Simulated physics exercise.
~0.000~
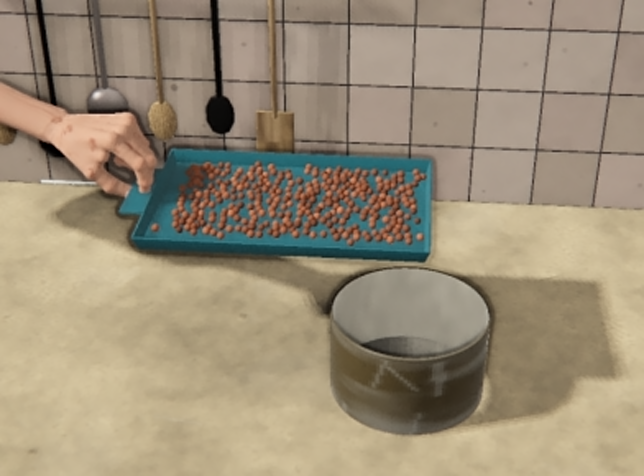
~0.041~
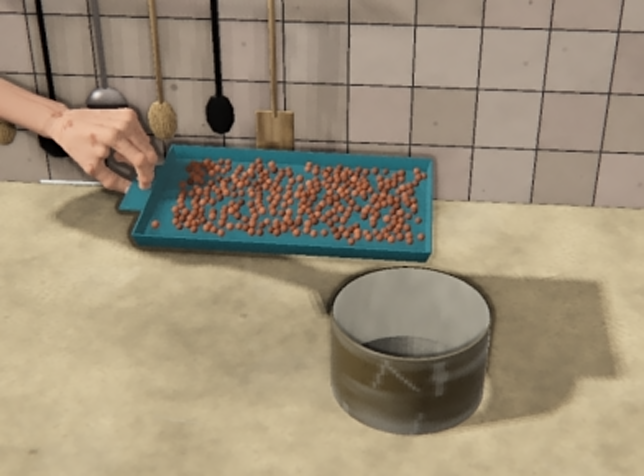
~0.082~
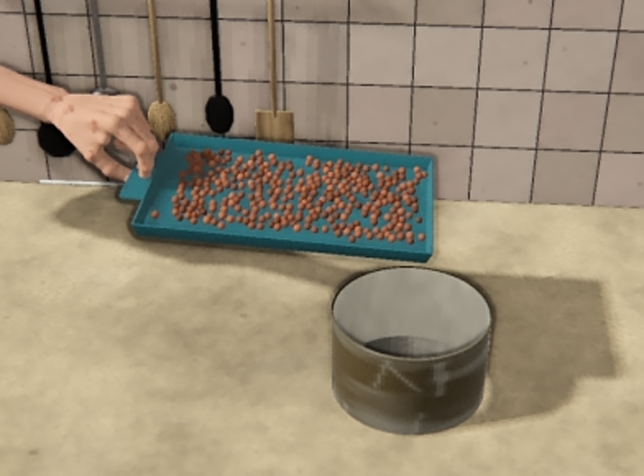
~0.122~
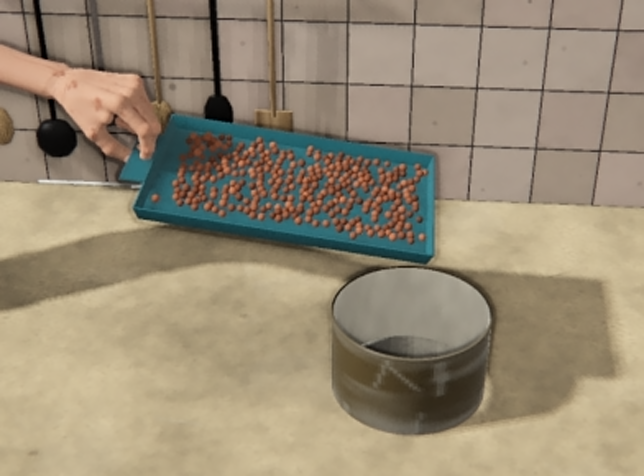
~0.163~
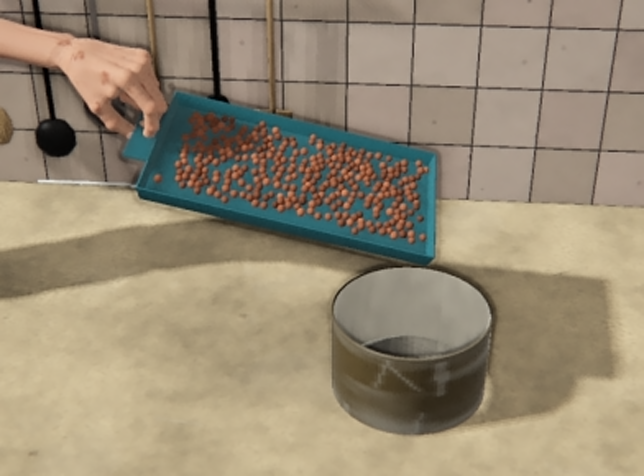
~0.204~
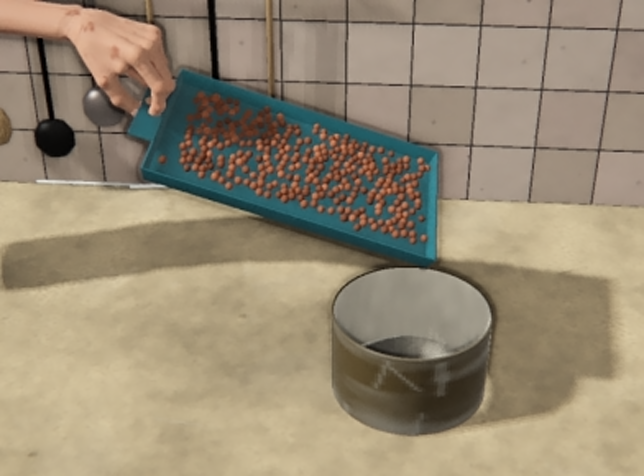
A hand held a blue tray of small reddish-brown pellets near a round pot on a counter, then raised the tray's left end steadily, slanting it down to the right while the pot stayed still.
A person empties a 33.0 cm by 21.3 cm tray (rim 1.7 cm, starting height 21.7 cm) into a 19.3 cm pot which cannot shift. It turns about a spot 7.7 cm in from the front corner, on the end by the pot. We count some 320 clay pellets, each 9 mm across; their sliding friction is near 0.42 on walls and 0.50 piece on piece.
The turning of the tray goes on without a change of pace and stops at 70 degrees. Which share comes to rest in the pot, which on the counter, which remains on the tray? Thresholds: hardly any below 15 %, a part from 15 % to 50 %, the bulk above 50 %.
Prediction - pot: A part; counter: A part; left on the tray: A part.
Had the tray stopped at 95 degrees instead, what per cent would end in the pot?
Estimated share: About 60 %.
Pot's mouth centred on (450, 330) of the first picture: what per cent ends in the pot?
60 %.
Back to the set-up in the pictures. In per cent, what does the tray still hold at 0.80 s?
40 %, give or take.
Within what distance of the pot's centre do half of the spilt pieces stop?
Some 24 cm, give or take.
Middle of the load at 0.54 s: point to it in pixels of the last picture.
(411, 186), roughly.
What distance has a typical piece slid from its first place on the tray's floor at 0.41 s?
About 3 cm.
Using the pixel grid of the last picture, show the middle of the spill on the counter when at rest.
Roughly at pixel (590, 431) in the last view.
After 0.41 s, tilt 46 degrees; the tray holds 100 %, the pot 0 %.
After 0.54 s, tilt 63 degrees; the tray holds 100 %, the pot 0 %.
Then, at 0.80 s, tilt 70 degrees; the tray holds 40 %, the pot 20 %.
At rest (1.7 s), pot 30 %, counter 40 %, tray 35 %.
